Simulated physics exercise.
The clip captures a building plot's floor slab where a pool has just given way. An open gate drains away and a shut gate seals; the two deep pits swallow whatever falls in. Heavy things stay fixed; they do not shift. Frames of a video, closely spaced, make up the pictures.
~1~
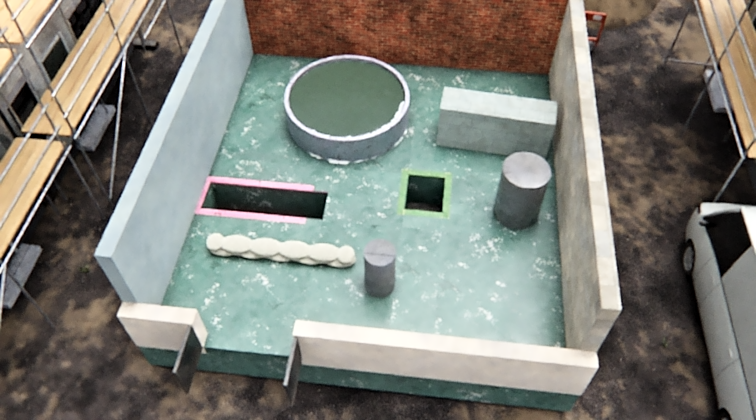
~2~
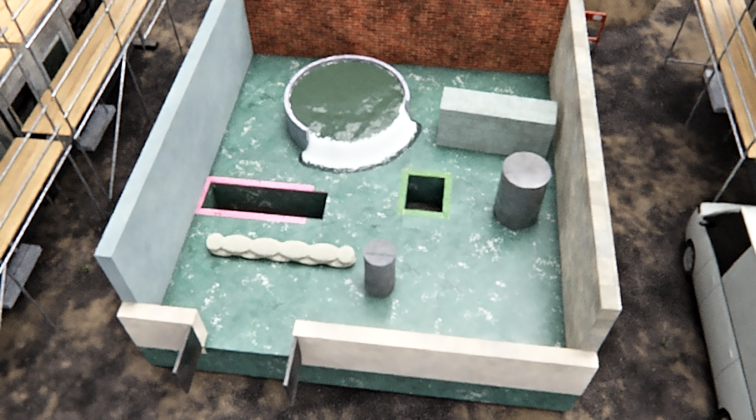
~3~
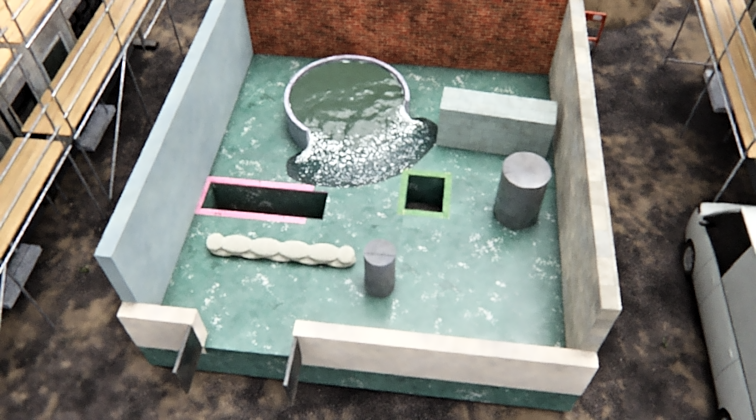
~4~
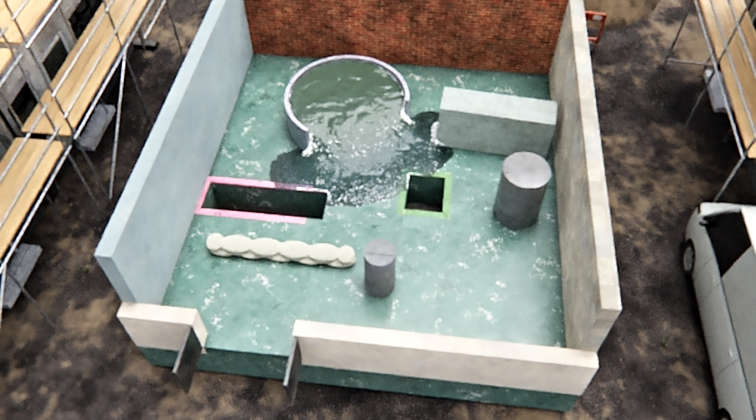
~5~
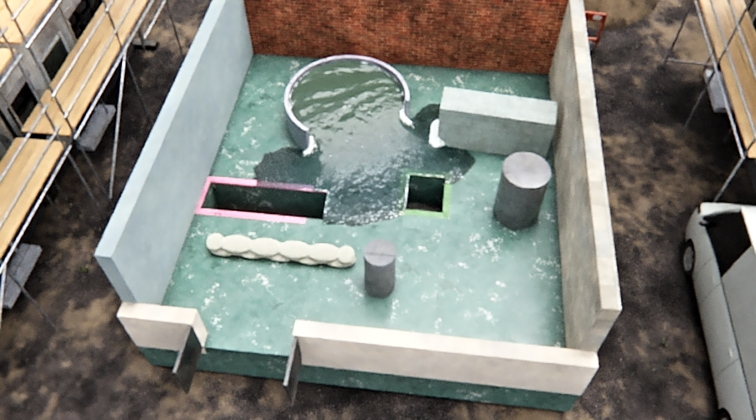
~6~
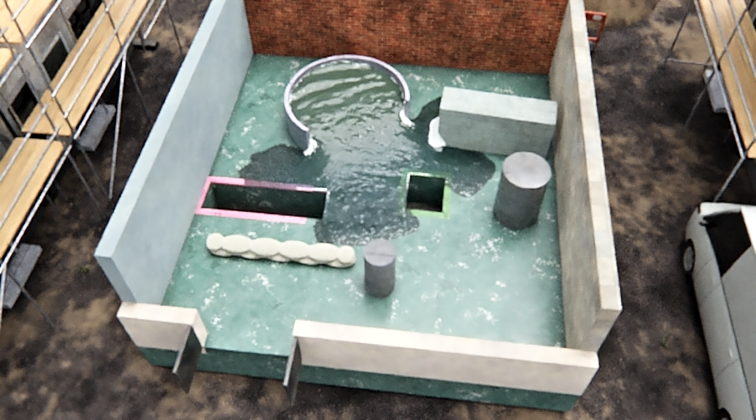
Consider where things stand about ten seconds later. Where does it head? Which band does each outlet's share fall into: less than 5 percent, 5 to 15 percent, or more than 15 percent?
One by one: The gate stays lower than five per cent. The pink pit goes higher than fifteen per cent. The green pit goes higher than fifteen per cent.
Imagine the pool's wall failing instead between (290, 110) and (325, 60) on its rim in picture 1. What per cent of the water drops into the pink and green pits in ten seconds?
The pink pit takes 45 per cent and the green pit 0 per cent.
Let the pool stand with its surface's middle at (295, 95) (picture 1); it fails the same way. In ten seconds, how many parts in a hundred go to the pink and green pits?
So pink takes 45 % and green takes 20 %.
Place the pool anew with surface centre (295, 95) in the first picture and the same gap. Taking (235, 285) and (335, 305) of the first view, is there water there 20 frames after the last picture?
I'd say the first one's left untouched and the second one's soaked.
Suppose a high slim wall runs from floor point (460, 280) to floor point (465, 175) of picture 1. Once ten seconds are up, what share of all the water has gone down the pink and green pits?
Shares in percent - pink: 20; green: 35.
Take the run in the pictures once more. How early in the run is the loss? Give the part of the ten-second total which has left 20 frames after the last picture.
About 65 per cent.
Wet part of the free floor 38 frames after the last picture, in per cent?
Around 65 percent of it.
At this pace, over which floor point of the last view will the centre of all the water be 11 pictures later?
I'd place it roughly at (378, 164).
A moment on, water covers 30 % of the floor; the gate 0 %, the pink pit 7 %, the green pit 7 %.
Next, water covers 40 % of the floor; the gate 0 %, the pink pit 11 %, the green pit 14 %.
Then, water covers 55 % of the floor; the gate 0 %, the pink pit 16 %, the green pit 19 %.
Later, water covers 65 % of the floor; the gate 1 %, the pink pit 20 %, the green pit 24 %.
In the end, water covers 75 % of the floor; the gate 2 %, the pink pit 24 %, the green pit 29 %.
